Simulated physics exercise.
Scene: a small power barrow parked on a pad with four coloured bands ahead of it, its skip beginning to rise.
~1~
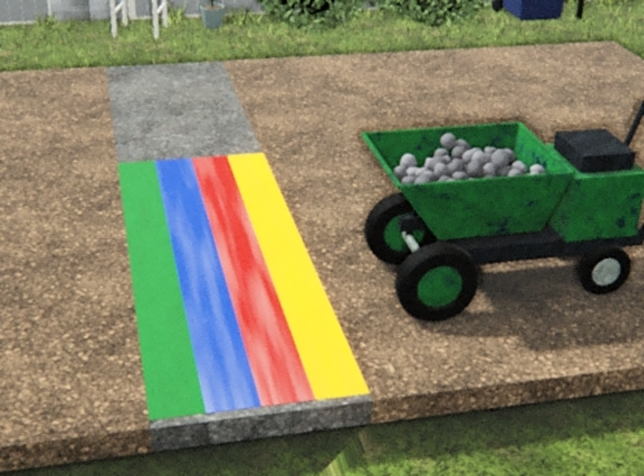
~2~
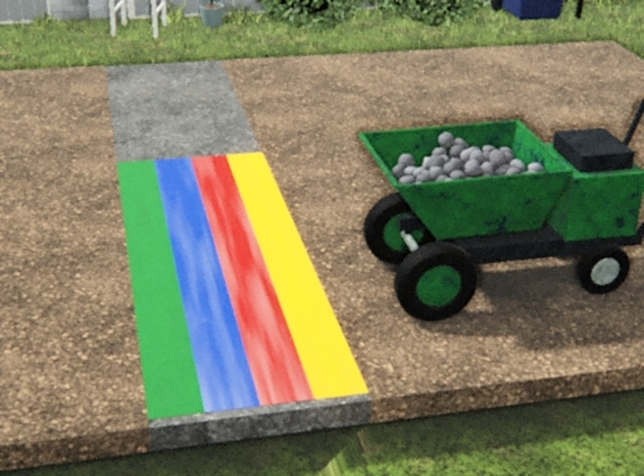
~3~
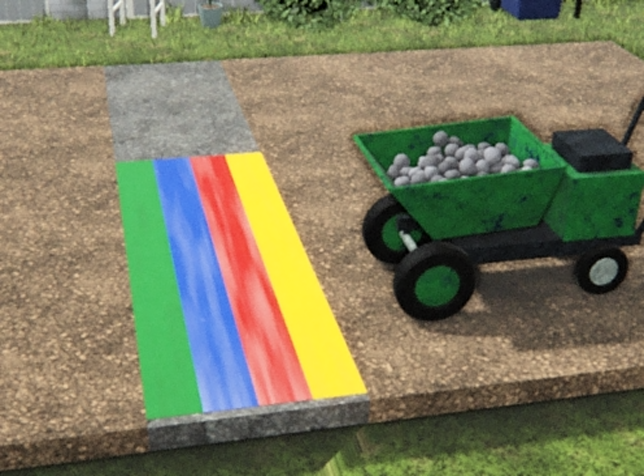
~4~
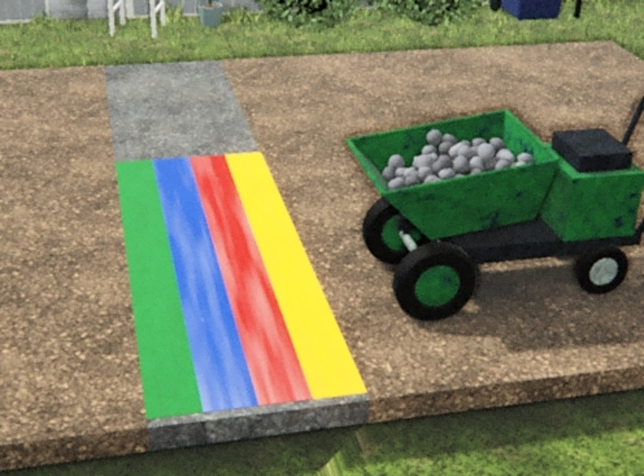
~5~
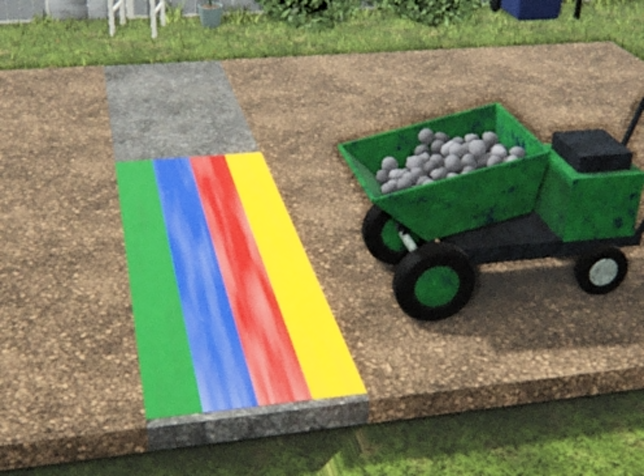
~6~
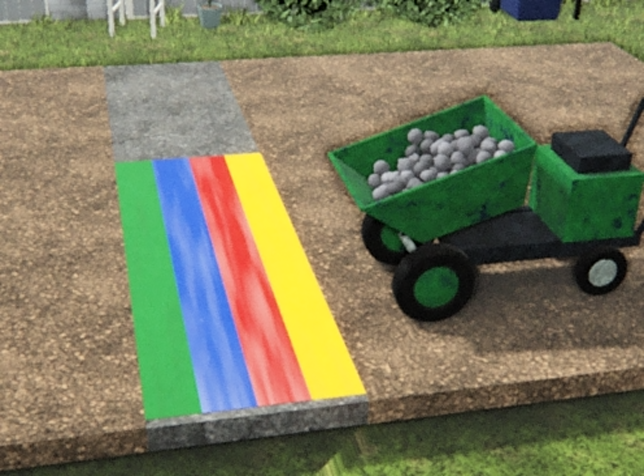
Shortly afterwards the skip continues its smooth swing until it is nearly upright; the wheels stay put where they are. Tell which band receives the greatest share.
I would say the red band receives it.
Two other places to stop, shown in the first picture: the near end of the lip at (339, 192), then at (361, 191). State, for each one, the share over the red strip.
First spot: Roughly 10 percent; second spot: Roughly 30 percent.
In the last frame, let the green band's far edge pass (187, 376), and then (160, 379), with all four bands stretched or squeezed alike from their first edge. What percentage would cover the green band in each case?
About 10 % and 10 %.
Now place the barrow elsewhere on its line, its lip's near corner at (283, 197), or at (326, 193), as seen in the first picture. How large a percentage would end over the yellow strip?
In order: About 0 % and 0 %.
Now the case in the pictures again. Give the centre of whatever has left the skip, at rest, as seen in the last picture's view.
About (254, 298).
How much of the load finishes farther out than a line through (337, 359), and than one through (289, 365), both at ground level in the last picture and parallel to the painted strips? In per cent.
80 % and 50 %, in that order.
Just after the last frame, skip tipped steeply; every one in the skip.
A moment on, skip tipped right over; the larger part in the skip; about a tenth over the yellow strip; about a tenth over the red strip; just a few falling.
Further on, skip tipped right over; roughly a quarter in the skip; about a tenth over the yellow strip; roughly a third over the red strip; roughly a quarter over the blue strip; just a few over the green strip.
When it is over, skip tipped right over; roughly a quarter in the skip; roughly a quarter over the yellow strip; roughly a third over the red strip; roughly a quarter over the blue strip; just a few over the green strip; just a few off the paint.
